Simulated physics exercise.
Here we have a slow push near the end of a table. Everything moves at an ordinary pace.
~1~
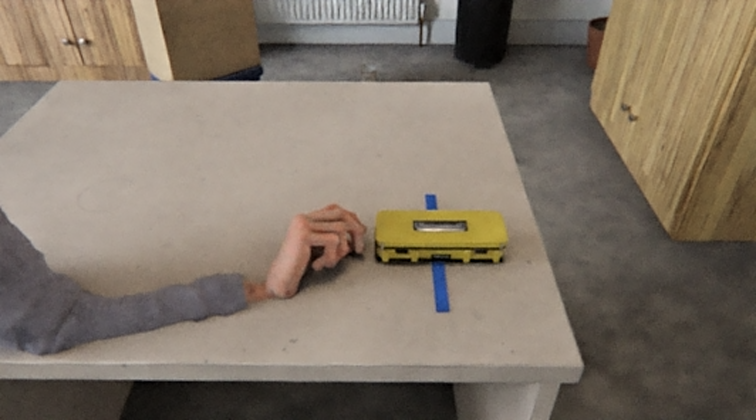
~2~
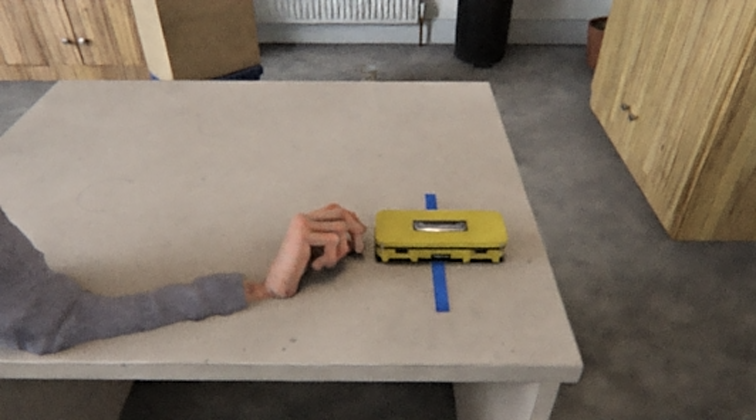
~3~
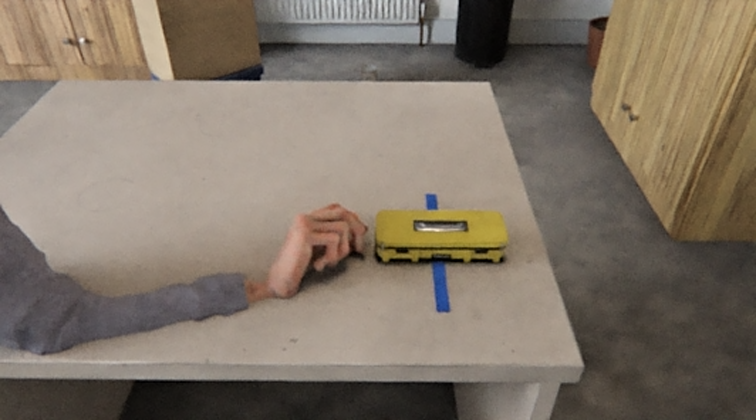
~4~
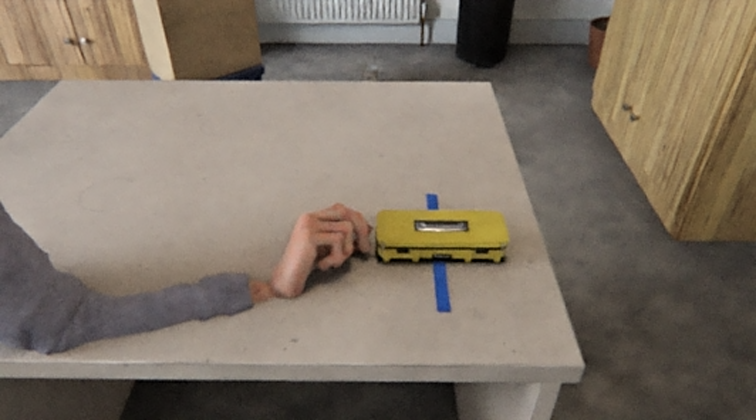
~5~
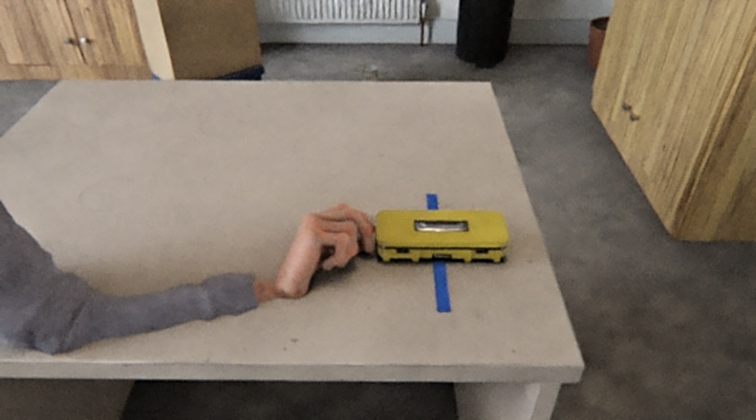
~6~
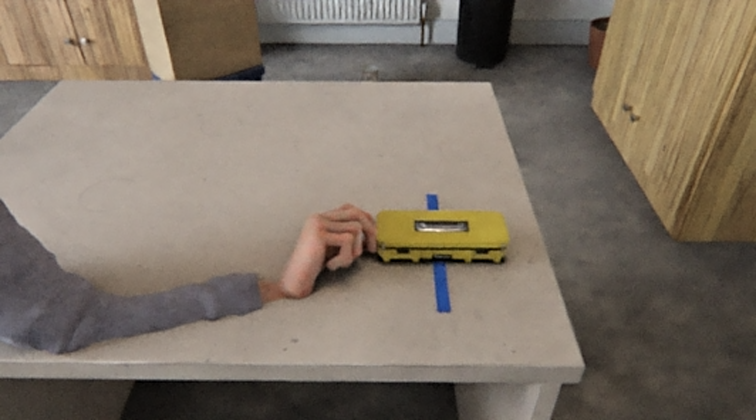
A yellow case sat across a strip of blue tape near the end of a table, barely moving, while a hand in a grey sleeve edged slightly right against its left side.
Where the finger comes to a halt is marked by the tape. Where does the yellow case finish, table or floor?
The yellow case stays put.
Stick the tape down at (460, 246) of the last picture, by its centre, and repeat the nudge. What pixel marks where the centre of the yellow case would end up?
Rest point, approximately (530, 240).
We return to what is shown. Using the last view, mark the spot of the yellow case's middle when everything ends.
Looks like it settles somewhere around (507, 237).
Then, 0.50 s after the last picture, yellow case moved a little near (464, 237).
Then, 0.96 s after the last picture, yellow case moved a little near (488, 237).
At rest, the yellow case is still on the table, near (508, 237).
